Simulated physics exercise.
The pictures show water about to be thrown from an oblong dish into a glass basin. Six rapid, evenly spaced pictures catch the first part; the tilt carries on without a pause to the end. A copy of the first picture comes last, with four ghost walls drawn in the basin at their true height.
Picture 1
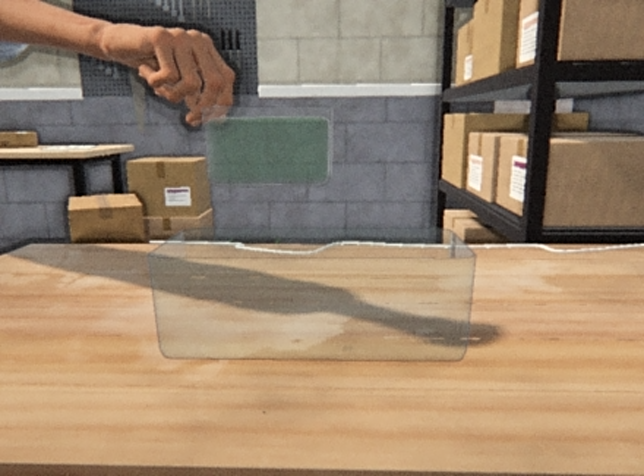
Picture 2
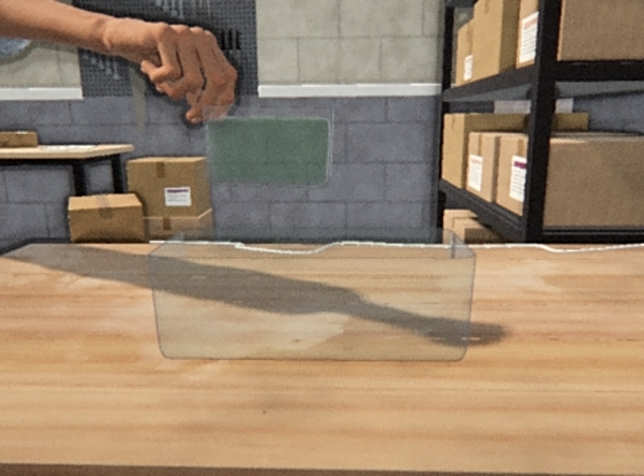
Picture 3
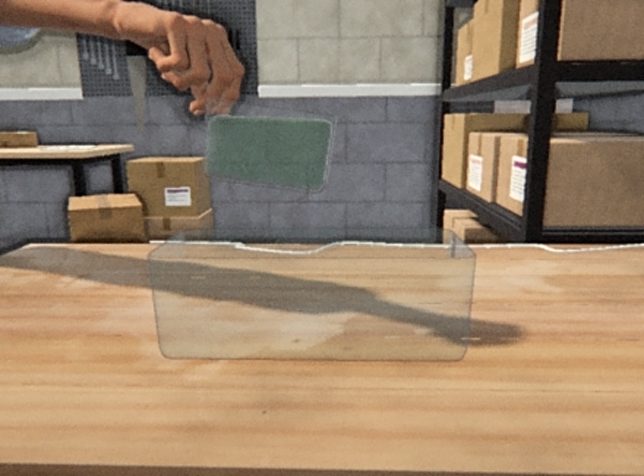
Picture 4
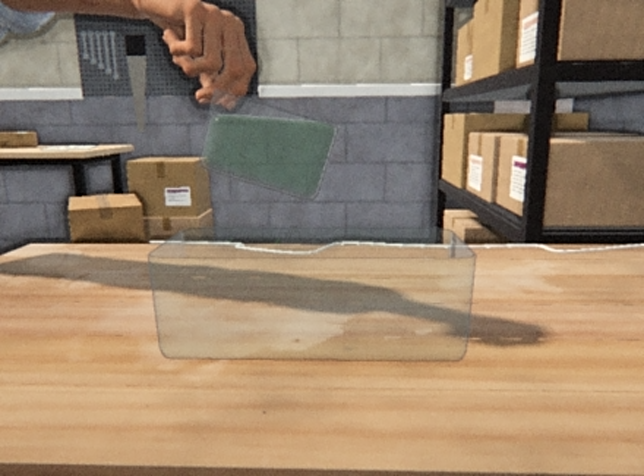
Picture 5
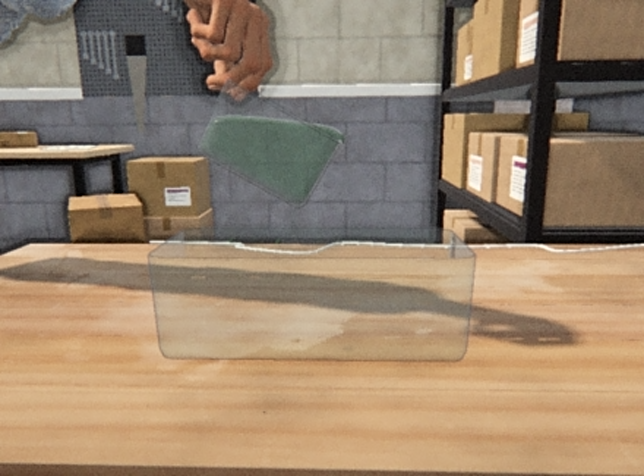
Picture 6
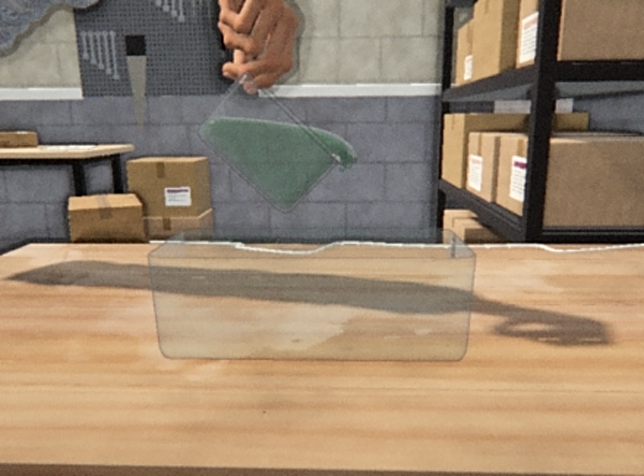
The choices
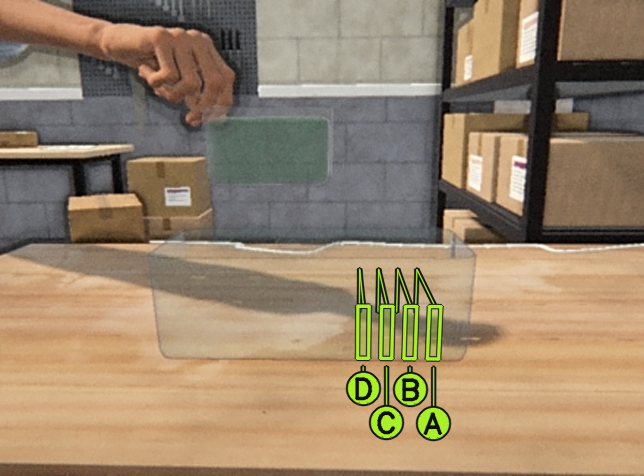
A hand moving right above a clear basin on a wooden table, steadily tilting a transparent dish of green liquid rightward.
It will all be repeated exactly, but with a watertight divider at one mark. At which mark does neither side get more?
D works best here.
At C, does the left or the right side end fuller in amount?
The left side.
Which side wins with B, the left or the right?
The left one.
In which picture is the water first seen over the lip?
Picture 5.
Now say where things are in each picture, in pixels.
Upright, lip at (329, 106); basin from (161, 355) to (466, 358); nothing has left yet.
Upright, lip at (330, 108); nothing has left yet.
Tipped about 8°, lip at (333, 115); nothing has left yet.
Tipped about 17°, lip at (337, 126); nothing has left yet.
Tipped about 30°, lip at (339, 141); water is over the lip, down to (339, 141).
Tipped about 44°, lip at (338, 157); water is over the lip, down to (341, 169).
On the marked copy, A at (433, 367); B at (410, 367); C at (386, 366); D at (363, 366).
With A, about 89 % ends left of the wall and 8 % right of it; 3 % is lost outside.
With B, about 85 % ends left of the wall and 7 % right of it; 8 % is lost outside.
With C, about 70 % ends left of the wall and 26 % right of it; 4 % is lost outside.
With D, about 49 % ends left of the wall and 48 % right of it; 3 % is lost outside.
